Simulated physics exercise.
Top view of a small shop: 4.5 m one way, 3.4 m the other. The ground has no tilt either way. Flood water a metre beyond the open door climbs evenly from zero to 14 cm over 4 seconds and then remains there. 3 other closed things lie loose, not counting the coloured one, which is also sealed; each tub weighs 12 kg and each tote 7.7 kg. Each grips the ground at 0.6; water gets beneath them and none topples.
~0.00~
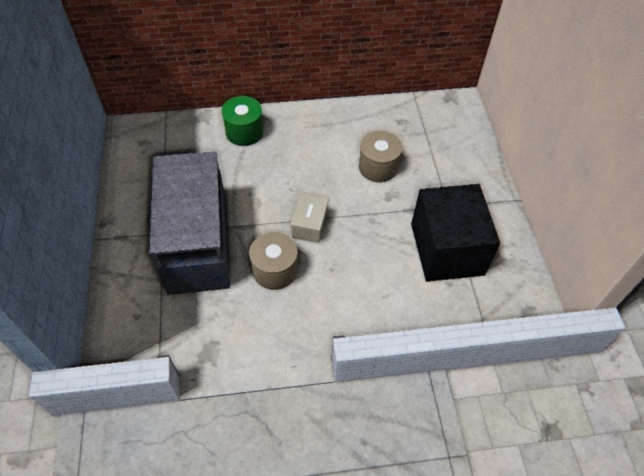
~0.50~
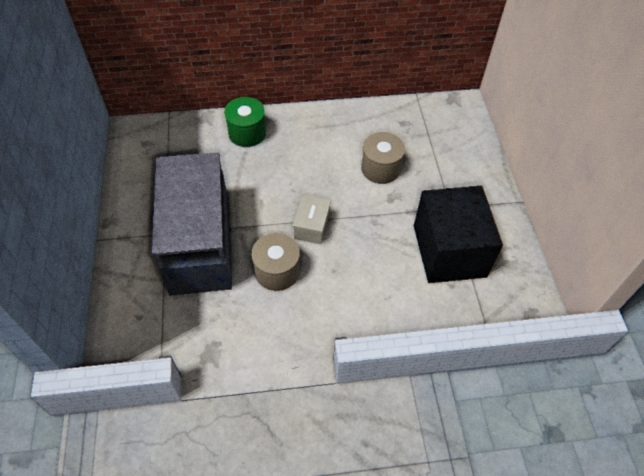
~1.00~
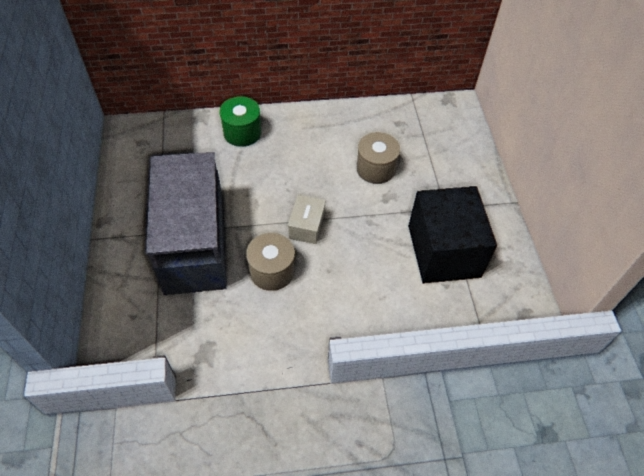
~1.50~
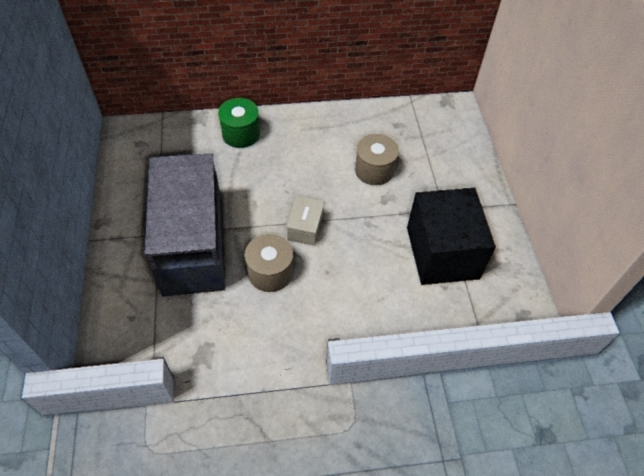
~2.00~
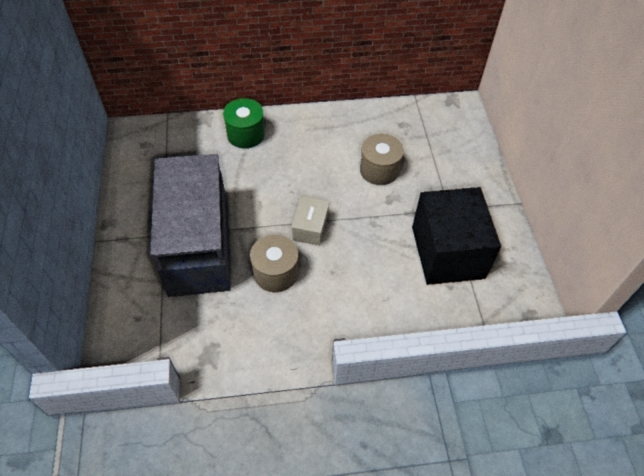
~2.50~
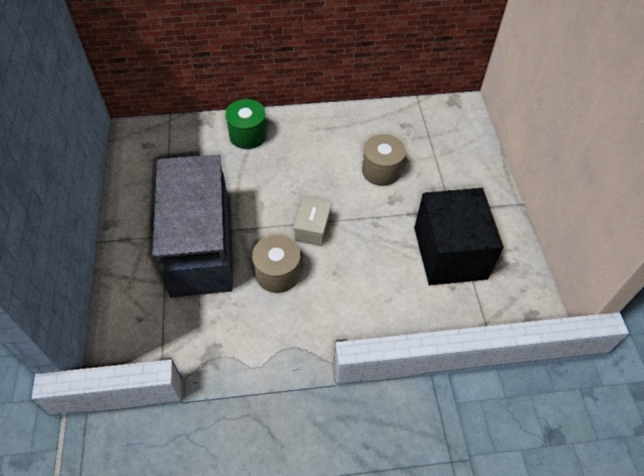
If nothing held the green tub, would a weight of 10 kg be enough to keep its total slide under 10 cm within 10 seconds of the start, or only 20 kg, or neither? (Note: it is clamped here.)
10 kg is enough.
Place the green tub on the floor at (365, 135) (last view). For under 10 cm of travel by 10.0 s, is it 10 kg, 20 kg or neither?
Well, any option works.
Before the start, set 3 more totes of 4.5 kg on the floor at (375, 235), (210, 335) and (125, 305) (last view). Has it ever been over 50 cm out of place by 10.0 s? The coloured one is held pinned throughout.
Listed in order, they go over the bar, over the bar, over the bar.
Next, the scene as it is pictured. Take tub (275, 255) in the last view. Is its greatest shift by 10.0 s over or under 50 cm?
Result: Limit exceeded.
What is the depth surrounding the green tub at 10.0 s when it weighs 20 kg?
Roughly 5 cm.
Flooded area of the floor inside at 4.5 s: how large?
Roughly 3.0 m2 of it is wet.
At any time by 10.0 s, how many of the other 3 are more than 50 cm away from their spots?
It works out to 2.
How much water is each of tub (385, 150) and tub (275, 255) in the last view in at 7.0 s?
Depths: Near 3 cm, then near 6 cm.
After 3.5 s the green tub would be 0 cm from its start with 10 kg and 0 cm from its start with 20 kg; 0 cm of water round it then.
After 4.5 s the green tub would be 0 cm from its start with 10 kg and 0 cm from its start with 20 kg; 0 cm of water round it then.
After 7.0 s the green tub would be 0 cm from its start with 10 kg and 0 cm from its start with 20 kg; 2 cm of water round it then.
After 10.0 s the green tub would be 0 cm from its start with 10 kg and 0 cm from its start with 20 kg; 5 cm of water round it then.
